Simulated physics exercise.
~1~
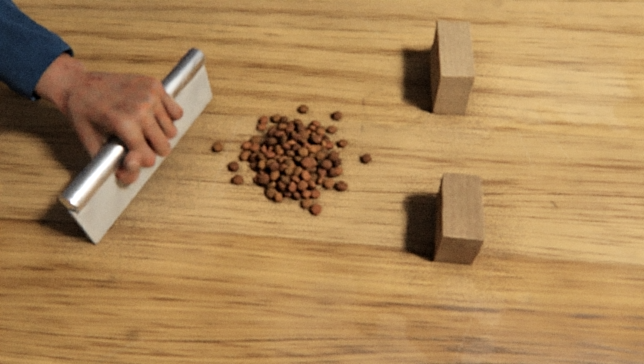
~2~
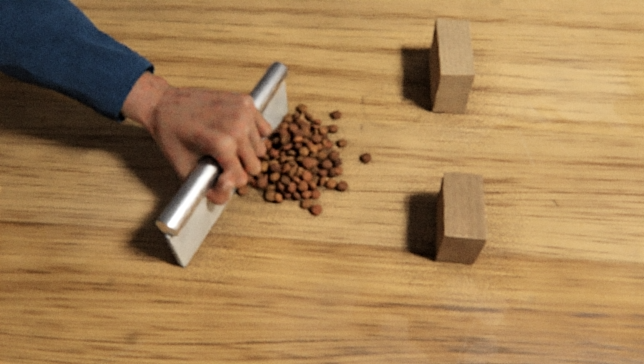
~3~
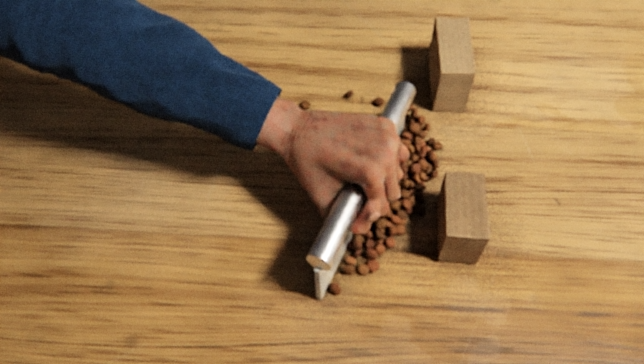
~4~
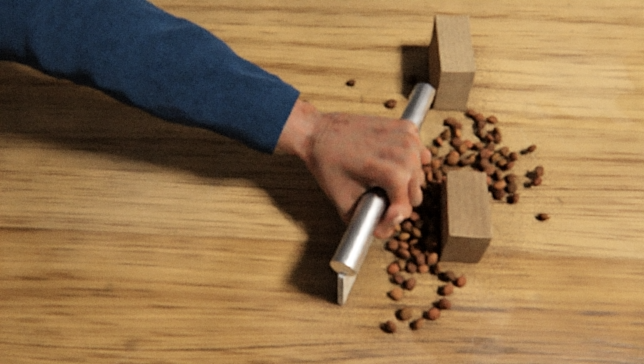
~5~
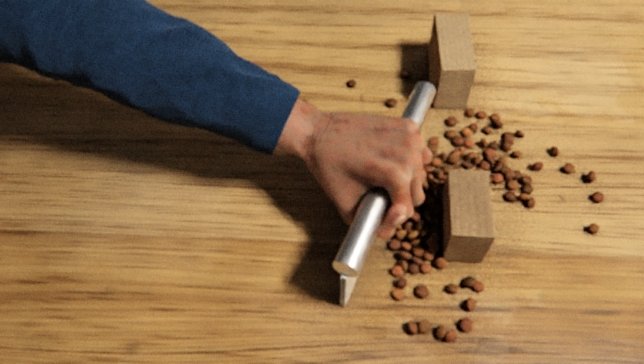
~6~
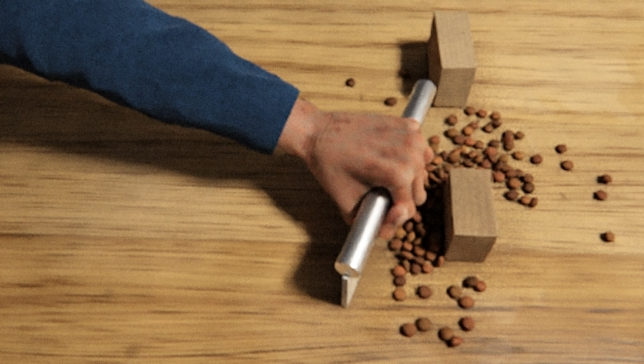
A hand in a blue sleeve grips a slanted metal scraper at the left of a wooden tabletop, seen from above. A loose pile of brown kibble lies near the middle, and two wooden blocks stand apart to its right. The hand pushes the scraper rightward into the pile, sweeping most of it toward the blocks and leaving a few bits behind. Kibble bunches along the blade, then spills through the gap and around the nearer block. The scraper halts by the blocks, with many pieces held before them and others scattered in and beyond the gap.
